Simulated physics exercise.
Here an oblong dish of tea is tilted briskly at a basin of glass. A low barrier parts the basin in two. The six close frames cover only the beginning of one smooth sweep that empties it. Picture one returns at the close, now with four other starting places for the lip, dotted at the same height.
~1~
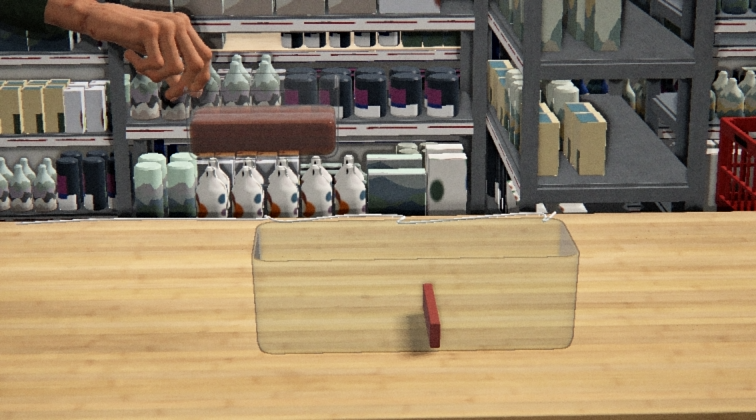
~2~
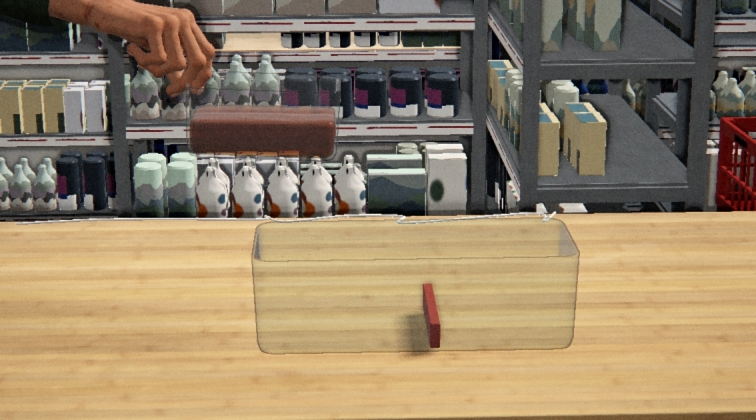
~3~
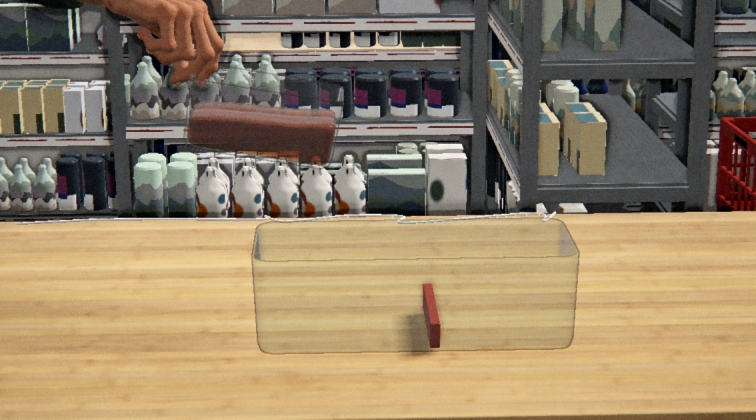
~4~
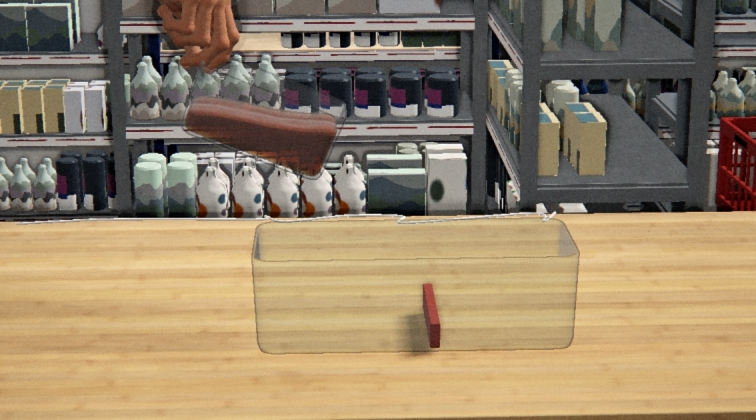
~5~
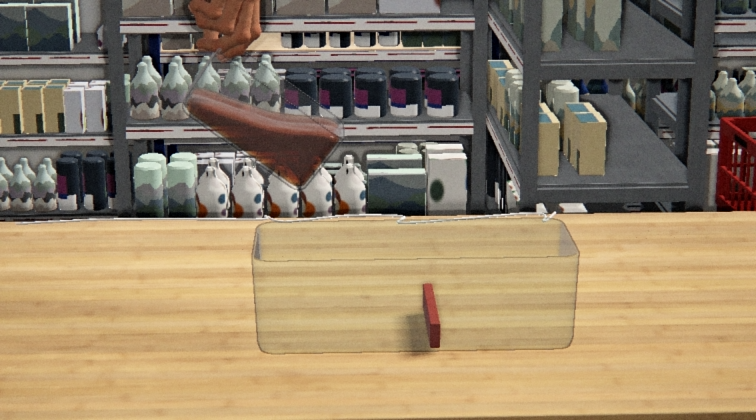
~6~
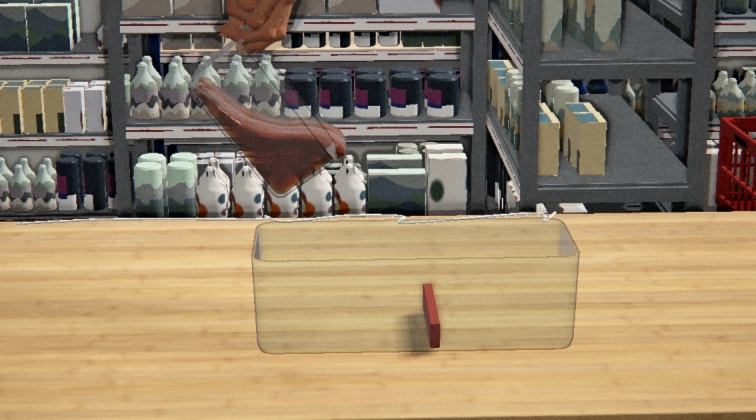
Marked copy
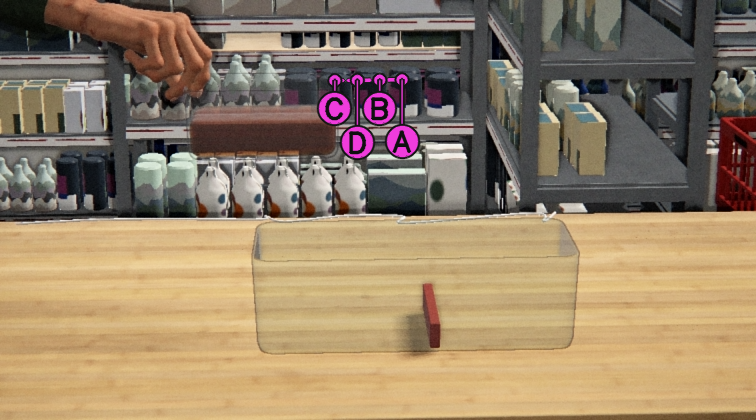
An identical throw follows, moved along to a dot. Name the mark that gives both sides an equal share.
Take A.
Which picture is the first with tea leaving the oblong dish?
Picture 6.
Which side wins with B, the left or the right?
The left side.
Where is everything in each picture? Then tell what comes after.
The first frame shows upright, lip at (336, 80); basin from (257, 352) to (573, 346); top of the wall at (431, 303); nothing has left yet.
The second frame shows tipped about 3°, lip at (337, 83); nothing has left yet.
The third frame shows tipped about 10°, lip at (341, 93); nothing has left yet.
The fourth frame shows tipped about 22°, lip at (344, 109); nothing has left yet.
The fifth frame shows tipped about 37°, lip at (342, 129); nothing has left yet.
The sixth frame shows tipped about 53°, lip at (335, 150); tea is over the lip, down to (344, 152).
In magenta, A at (402, 79); B at (379, 80); C at (334, 80); D at (357, 80).
With A, about 50 % ends left of the wall and 48 % right of it.
With B, about 71 % ends left of the wall and 24 % right of it; 4 % is lost outside.
With C, about 67 % ends left of the wall and 24 % right of it; 9 % is lost outside.
With D, about 69 % ends left of the wall and 24 % right of it; 6 % is lost outside.
